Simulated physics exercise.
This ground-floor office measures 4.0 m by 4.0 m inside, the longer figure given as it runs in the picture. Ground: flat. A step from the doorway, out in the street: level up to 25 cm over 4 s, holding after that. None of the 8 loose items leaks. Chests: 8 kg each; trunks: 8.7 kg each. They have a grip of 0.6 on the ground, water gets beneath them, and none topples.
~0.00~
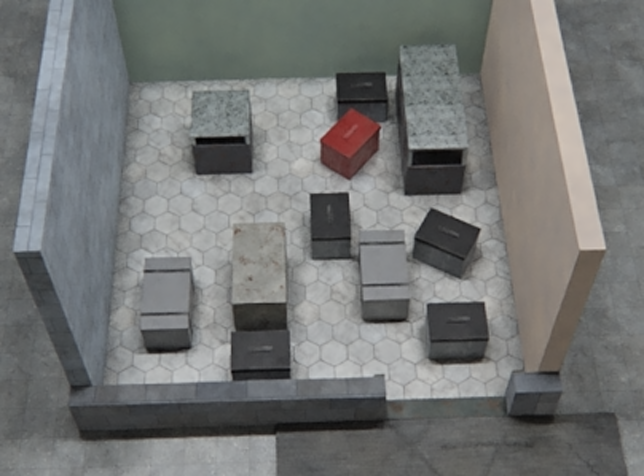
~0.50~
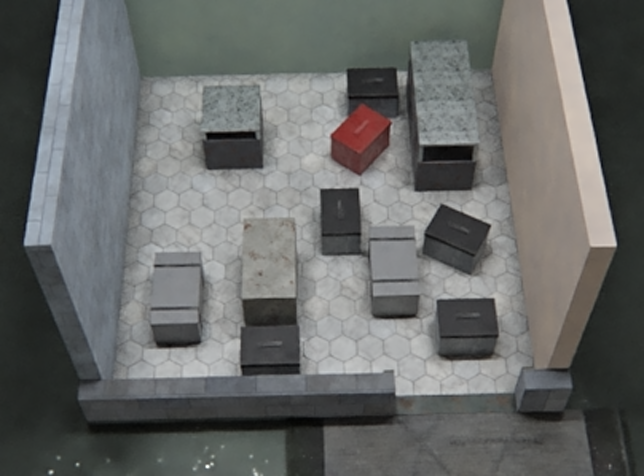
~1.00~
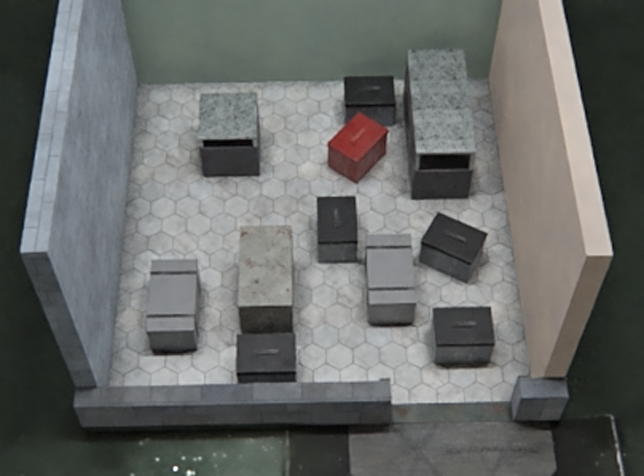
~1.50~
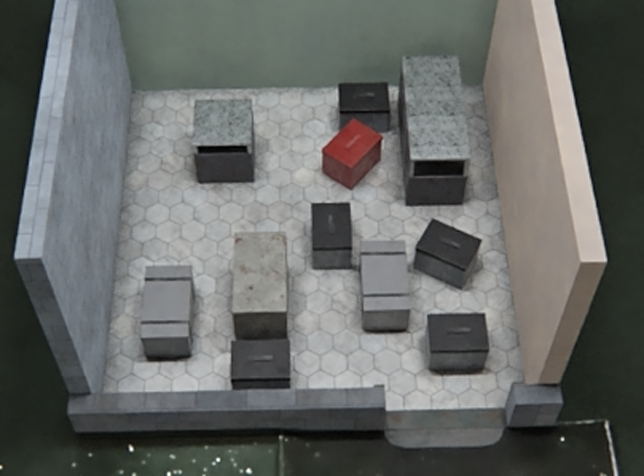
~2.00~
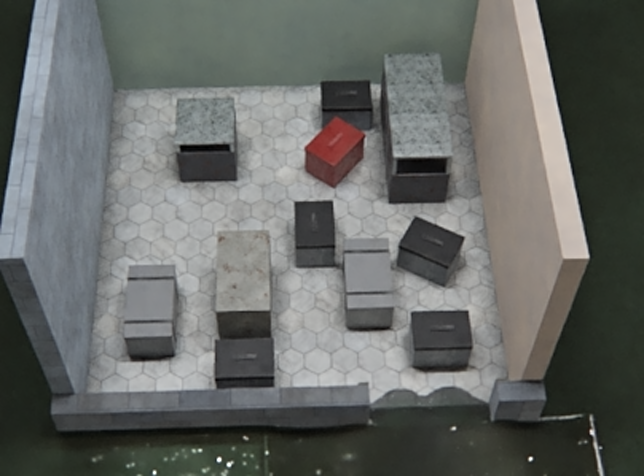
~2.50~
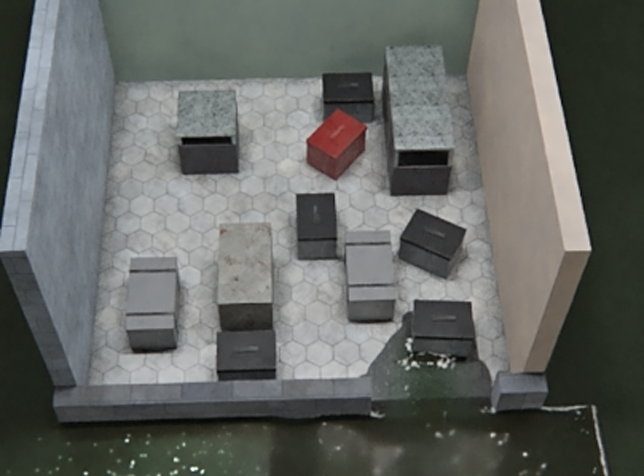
In a small walled office, dark water spreads outside and starts in through the doorway.
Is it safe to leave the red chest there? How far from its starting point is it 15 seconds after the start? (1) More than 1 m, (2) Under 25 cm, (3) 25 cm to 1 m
Option 1: More than 1 m.
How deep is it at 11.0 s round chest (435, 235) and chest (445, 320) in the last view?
I'd estimate 18 cm for the first and 16 cm for the second.
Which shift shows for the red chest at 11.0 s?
It is about 200 cm out of place by then.
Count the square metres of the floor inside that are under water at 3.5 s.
Wet area: Approx. 3.0 m2.
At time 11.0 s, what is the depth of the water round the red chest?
14 cm or so.
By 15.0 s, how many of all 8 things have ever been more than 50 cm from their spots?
Counting them up, I find 8.
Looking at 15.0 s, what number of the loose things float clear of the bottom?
Count at that moment: 8.
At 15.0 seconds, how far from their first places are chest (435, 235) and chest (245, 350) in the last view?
One is off by 60 cm, the other by 150 cm, in the order asked.
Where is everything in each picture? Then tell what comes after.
In the first picture, the red chest at (350, 133) rests on the ground; water covers 0.0 m2; 0 of 8 have shifted.
In the second picture, the red chest at (361, 128) rests on the ground; 0.0 m2 under water; 0 of 8 have shifted.
In the third picture, the red chest at (358, 136), on the bottom; 0.0 m2 under water; 0 of 8 have shifted.
In the fourth picture, the red chest at (352, 143) rests on the ground; water covers 0.0 m2; 0 of 8 have shifted.
In the fifth picture, the red chest at (335, 141), on the bottom; 0.1 m2 under water; 0 of 8 have shifted.
In the sixth picture, the red chest at (337, 133) rests on the ground; water covers 0.5 m2; 0 of 8 have shifted.
After 3.5 s the red chest is near (337, 133), 0.0 m from its start, aground; 0 afloat.
After 6.8 s the red chest is near (266, 72), 1.1 m from its start, afloat; 6 afloat.
After 11.0 s the red chest is near (153, 181), 2.0 m from its start, afloat; 7 afloat.
After 15.0 s the red chest is near (152, 319), 2.9 m from its start, afloat; 8 afloat.
